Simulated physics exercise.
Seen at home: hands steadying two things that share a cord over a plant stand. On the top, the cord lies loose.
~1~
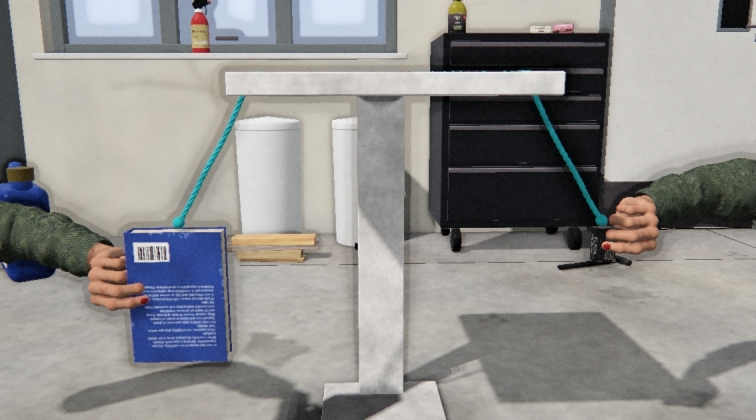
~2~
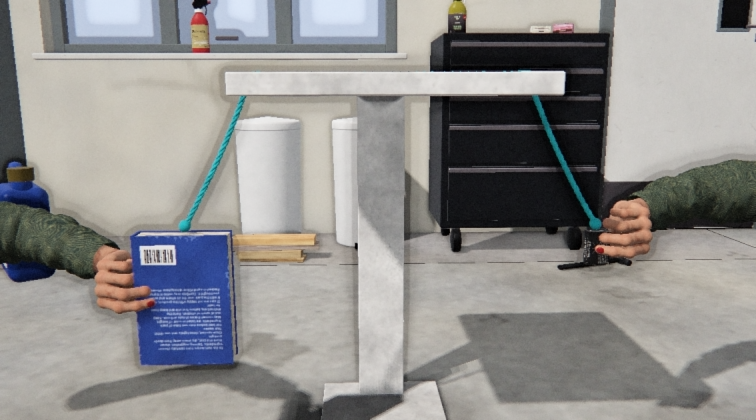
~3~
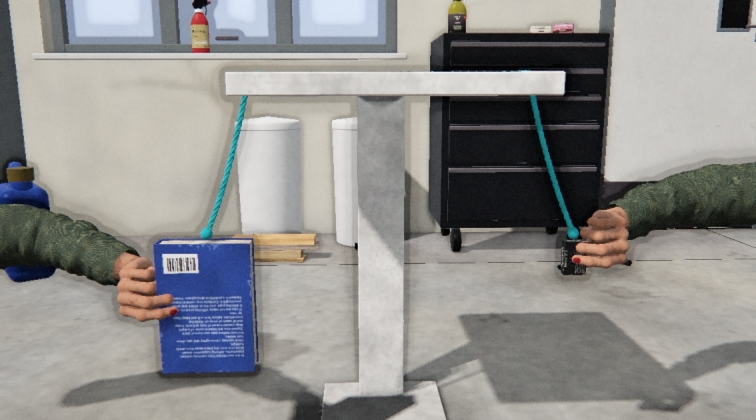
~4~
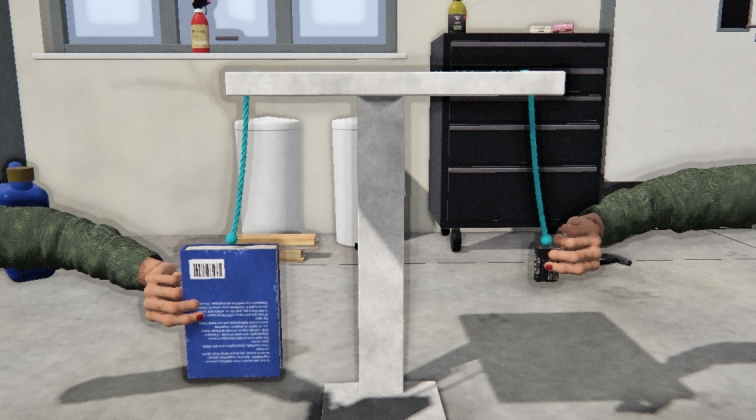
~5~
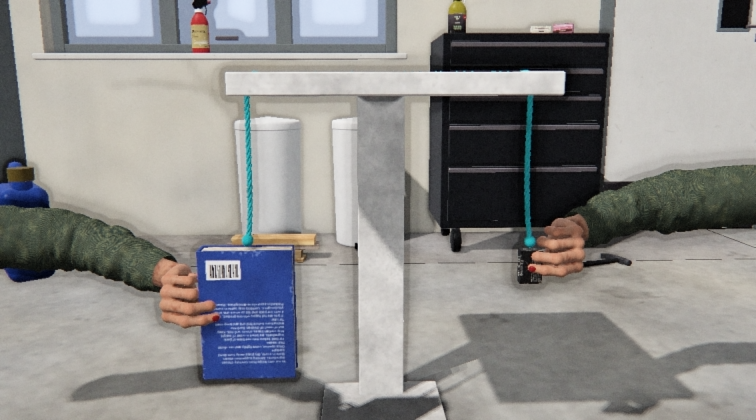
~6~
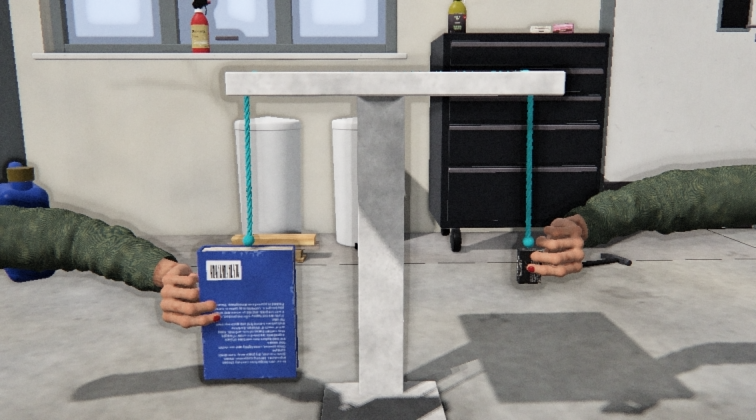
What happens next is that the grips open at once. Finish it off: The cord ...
The cord is dragged left.
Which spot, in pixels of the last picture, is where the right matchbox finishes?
I'd expect it to end up around (535, 117).
Then, 0.56 s past the final frame, left book down on the floor; right matchbox higher near (538, 117).
Then, 1.04 s past the final frame, left book down on the floor; right matchbox higher near (532, 117).
When it is over, left book down on the floor; right matchbox higher near (535, 117). The cord drops leftwards.
